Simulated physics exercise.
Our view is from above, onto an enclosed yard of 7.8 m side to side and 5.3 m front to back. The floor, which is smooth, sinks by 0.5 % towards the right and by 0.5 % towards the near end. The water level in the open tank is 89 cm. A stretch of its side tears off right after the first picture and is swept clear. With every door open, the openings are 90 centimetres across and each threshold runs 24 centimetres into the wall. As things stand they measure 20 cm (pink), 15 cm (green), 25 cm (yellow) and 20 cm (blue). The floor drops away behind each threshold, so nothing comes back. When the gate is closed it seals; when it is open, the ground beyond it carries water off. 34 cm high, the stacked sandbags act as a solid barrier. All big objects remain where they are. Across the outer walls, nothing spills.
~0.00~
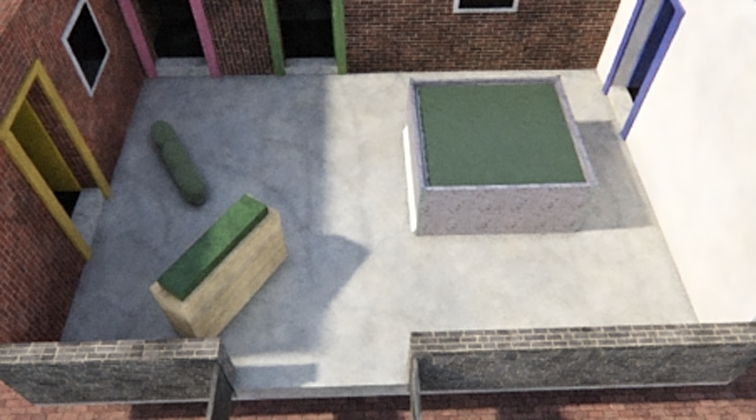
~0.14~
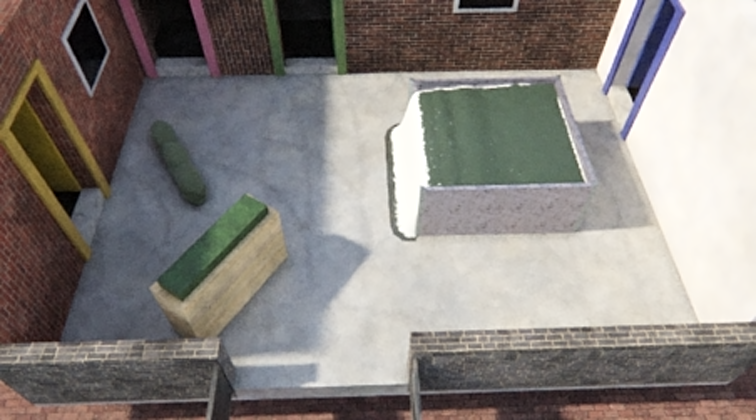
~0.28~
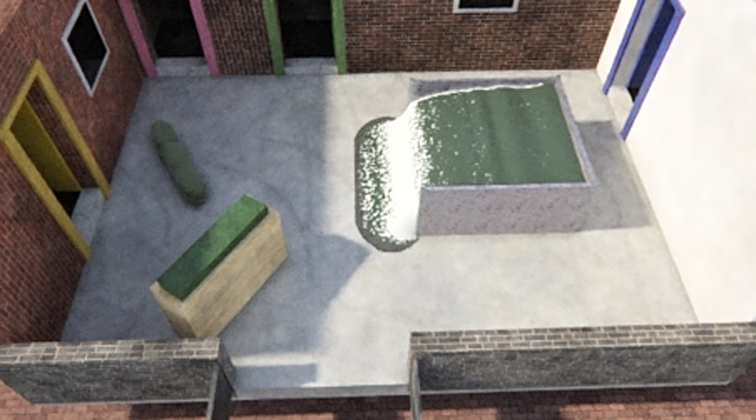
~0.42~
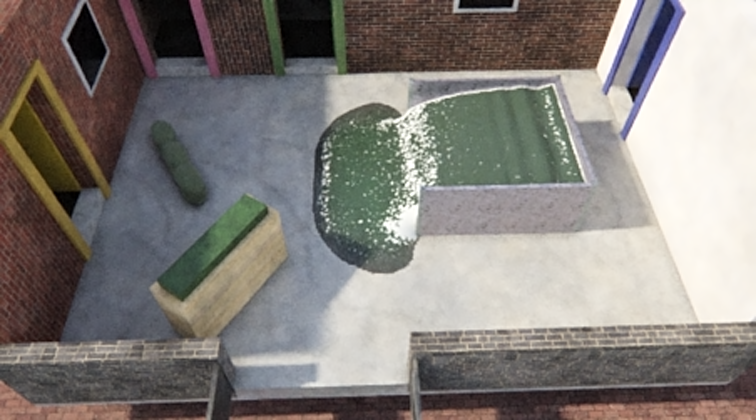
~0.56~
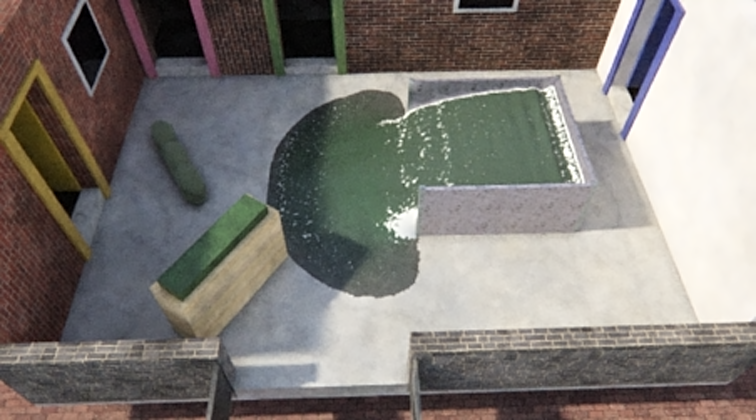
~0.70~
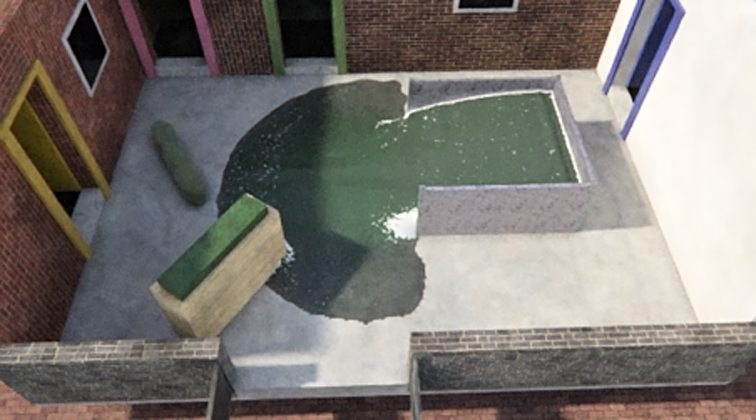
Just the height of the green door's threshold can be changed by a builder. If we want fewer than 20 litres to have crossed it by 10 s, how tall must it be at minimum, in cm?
It needs to be roughly 10.5 cm tall.
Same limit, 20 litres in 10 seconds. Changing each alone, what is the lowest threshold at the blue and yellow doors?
You'd want about 10.0 centimetres at blue and about 26 centimetres at yellow.
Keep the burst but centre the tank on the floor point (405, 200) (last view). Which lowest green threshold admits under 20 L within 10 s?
In that case about 9.0 cm.
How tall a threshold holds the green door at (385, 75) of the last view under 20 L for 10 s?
About 5.5 cm.
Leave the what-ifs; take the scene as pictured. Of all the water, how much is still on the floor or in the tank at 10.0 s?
What remains is some 78 per cent of the water.
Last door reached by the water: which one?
Door: Blue.
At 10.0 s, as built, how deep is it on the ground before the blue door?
Some 12.0 cm.
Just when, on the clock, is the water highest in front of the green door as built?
Around 4.0 seconds.
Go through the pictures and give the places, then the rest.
The first frame shows the open tank at (495, 133) is whole and still, 89 cm deep; the green door at (306, 24) is dry.
In the second frame, the front is at (399, 231), 0.3 m from the gap at (416, 161); 0.5 m2 of floor is wet, 89 cm left at the back.
In the third frame, the gap is at (416, 164), the front 0.8 m out at (364, 228); the back of the open tank holds 89 cm.
In the fourth frame, the gap is at (416, 167), the front 1.4 m out at (320, 219); the back of the open tank holds 84 cm.
In the fifth frame, water pours out at (416, 167) and has run 2.0 m, to a hidden place; about 10 cm deep outside, 75 cm at the back.
In the sixth frame, the front is at a hidden place, 2.8 m from the gap at (416, 168); 8.9 m2 of floor is wet, 76 cm left at the back; the green door at (306, 24), 2.9 m from the gap, is still 0.5 m from the nearest water.
After 1.4 s water covers 50 % of the floor, deepest (44 cm) near (209, 191); 12 cm at the green door, 0 litres in over its 15 cm threshold.
After 3.0 s water covers 55 % of the floor, deepest (38 cm) near (204, 99); 10 cm at the green door, 1 litre in over its 15 cm threshold.
After 10.0 s water covers 95 % of the floor, deepest (15 cm) near (647, 201); 9 cm at the green door, 2 litres in over its 15 cm threshold.
At the green door as built, the water arrived by 0.9 s and peaked near 15 cm at 4.0 s.
With a threshold of 9 cm, 35 litres would have come in within the 10 s; with 12.5 cm, 7 litres. So under 20 litres takes about 10.5 cm.
